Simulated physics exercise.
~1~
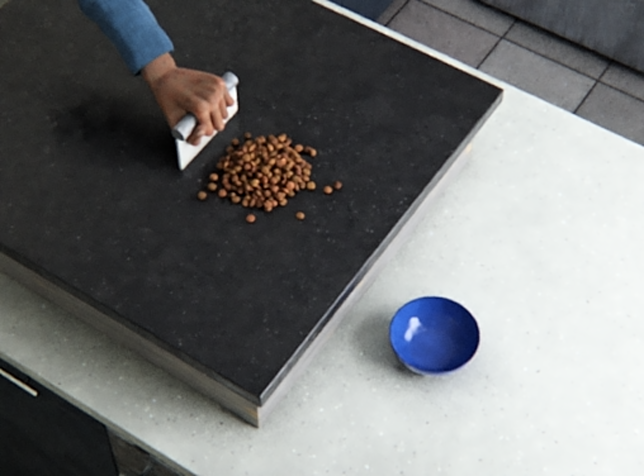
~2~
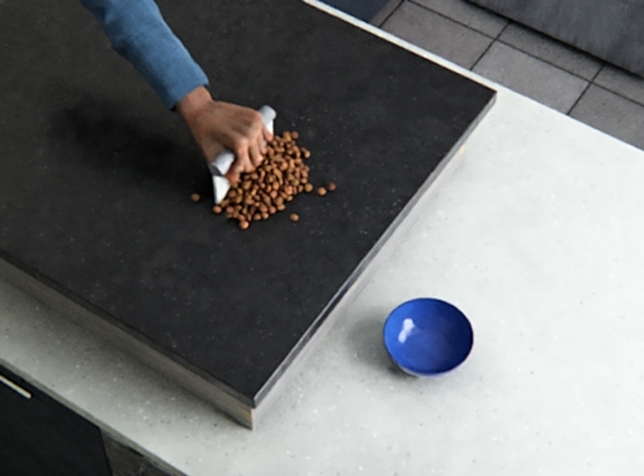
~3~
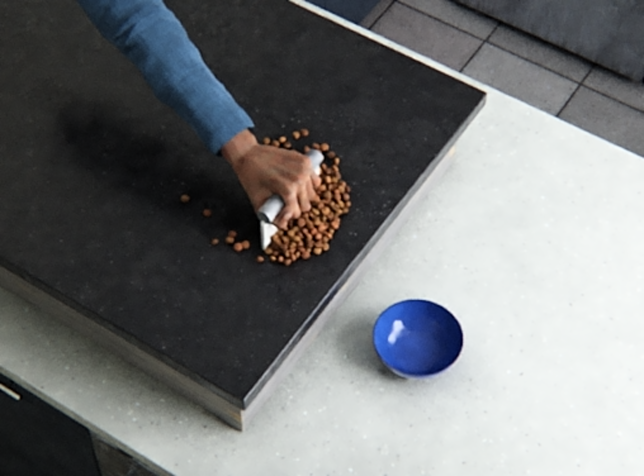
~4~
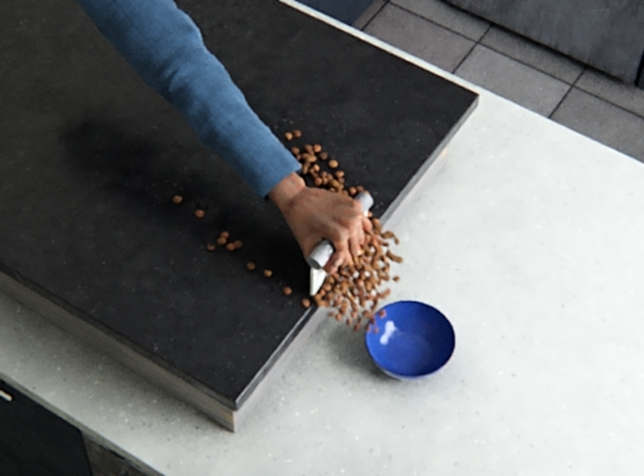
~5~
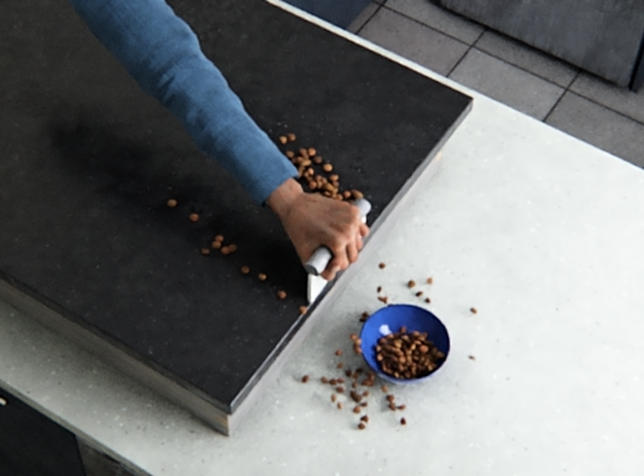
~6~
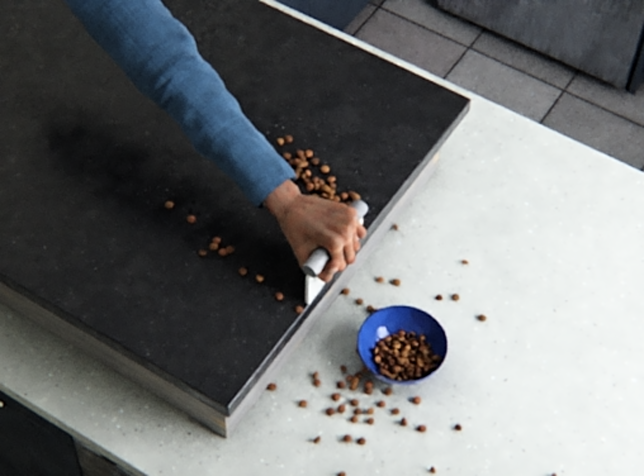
A raised dark slab with a pale edge rests on a speckled white countertop, seen from above at an angle, with grey floor tiles beyond. A loose pile of brown kibble lies on the slab, and a blue bowl sits on the counter below its right edge. A hand in a blue sleeve pushes a white scraper through the pile, driving it right and down while some bits trail behind. At the edge the scraper stops and kibble spills over. Much of it lands in the bowl, some scatters across the counter, and the rest stays on the slab.
